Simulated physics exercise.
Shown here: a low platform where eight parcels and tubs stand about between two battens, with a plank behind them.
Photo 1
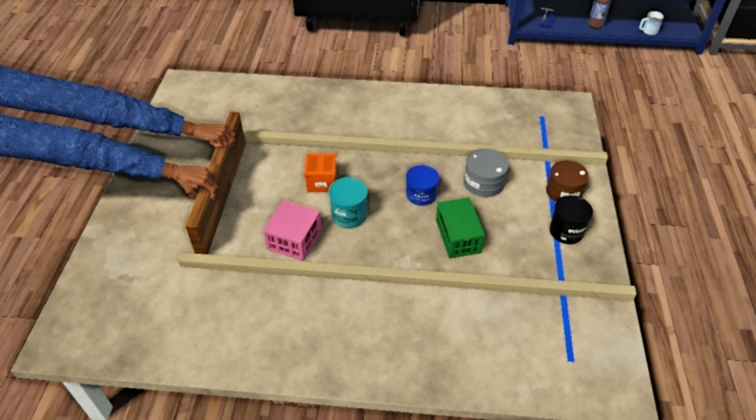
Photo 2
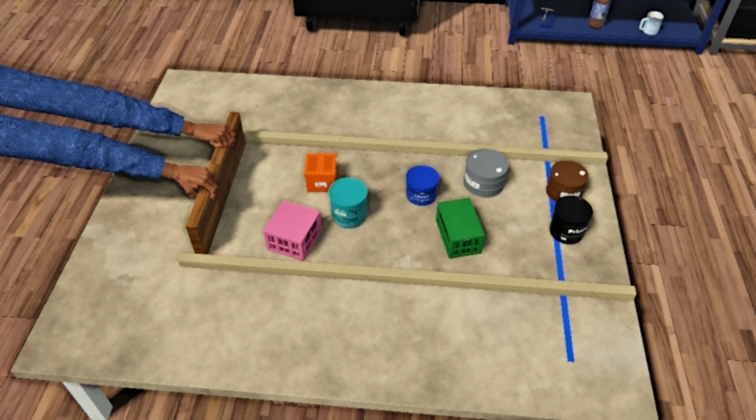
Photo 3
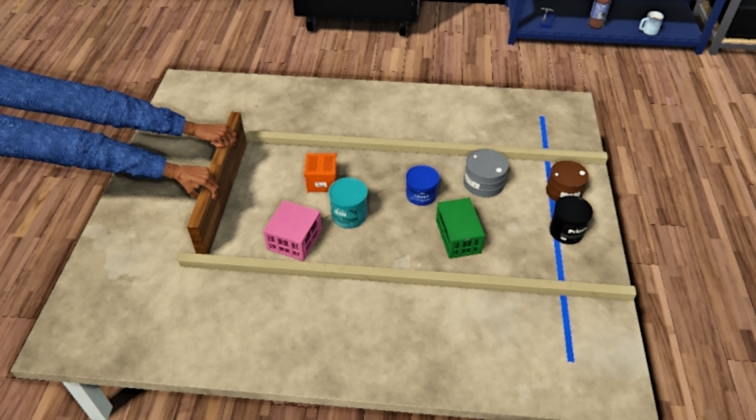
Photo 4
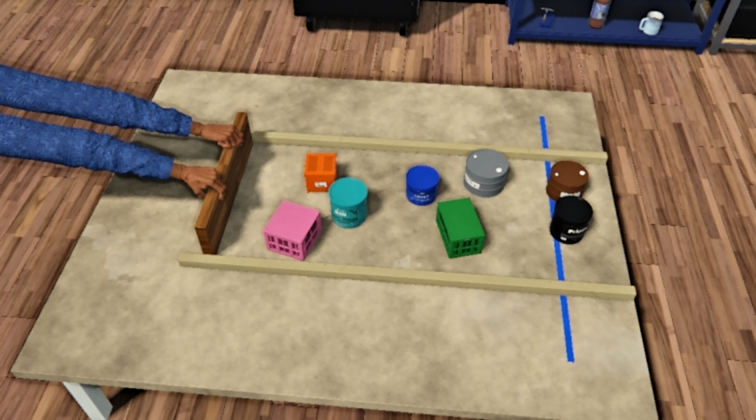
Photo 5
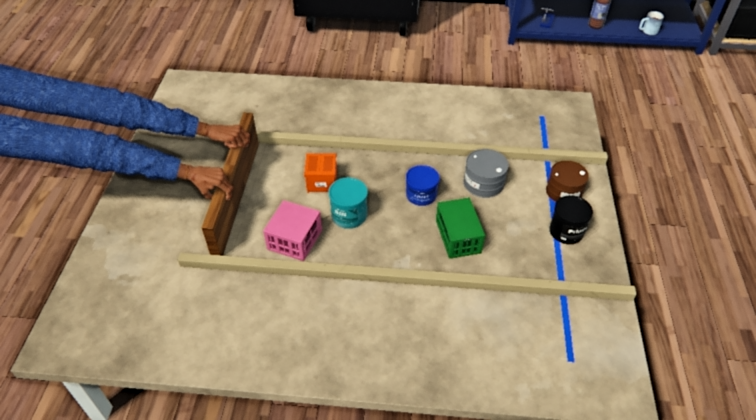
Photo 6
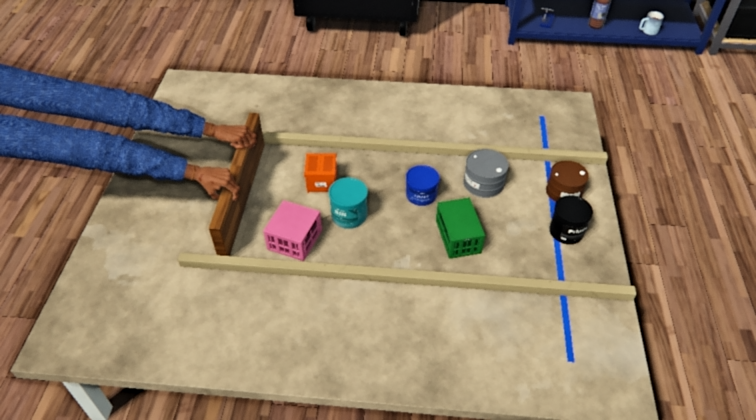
A wooden plank, held upright by two hands in blue sleeves, stayed still at first, then was pushed slightly right between two strips, while the eight colourful crates and tubs on the table never moved.
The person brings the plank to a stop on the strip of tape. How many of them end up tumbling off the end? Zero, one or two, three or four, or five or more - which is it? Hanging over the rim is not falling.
It is going to spill one or two of them.
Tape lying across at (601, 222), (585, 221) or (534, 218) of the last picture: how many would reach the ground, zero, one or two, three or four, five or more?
Taking the places in the order asked: 5 or more, then three or four, then 1 or 2.
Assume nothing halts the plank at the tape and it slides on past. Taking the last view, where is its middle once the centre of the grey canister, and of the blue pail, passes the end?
I reckon its middle sits around (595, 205) and then around (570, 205).
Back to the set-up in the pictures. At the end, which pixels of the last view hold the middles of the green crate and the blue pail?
The green crate settles near (619, 240); as for the blue pail, near (604, 207).
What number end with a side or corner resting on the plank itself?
It adds up to 4.
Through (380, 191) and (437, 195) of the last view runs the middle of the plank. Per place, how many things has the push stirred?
First 4 and then 6.
Soon after, none off yet; brown canister at rest near (567, 183); black pail at rest near (570, 220); grey canister at rest near (486, 173).
In the end, the number that fall off is one or two; gone, black pail.
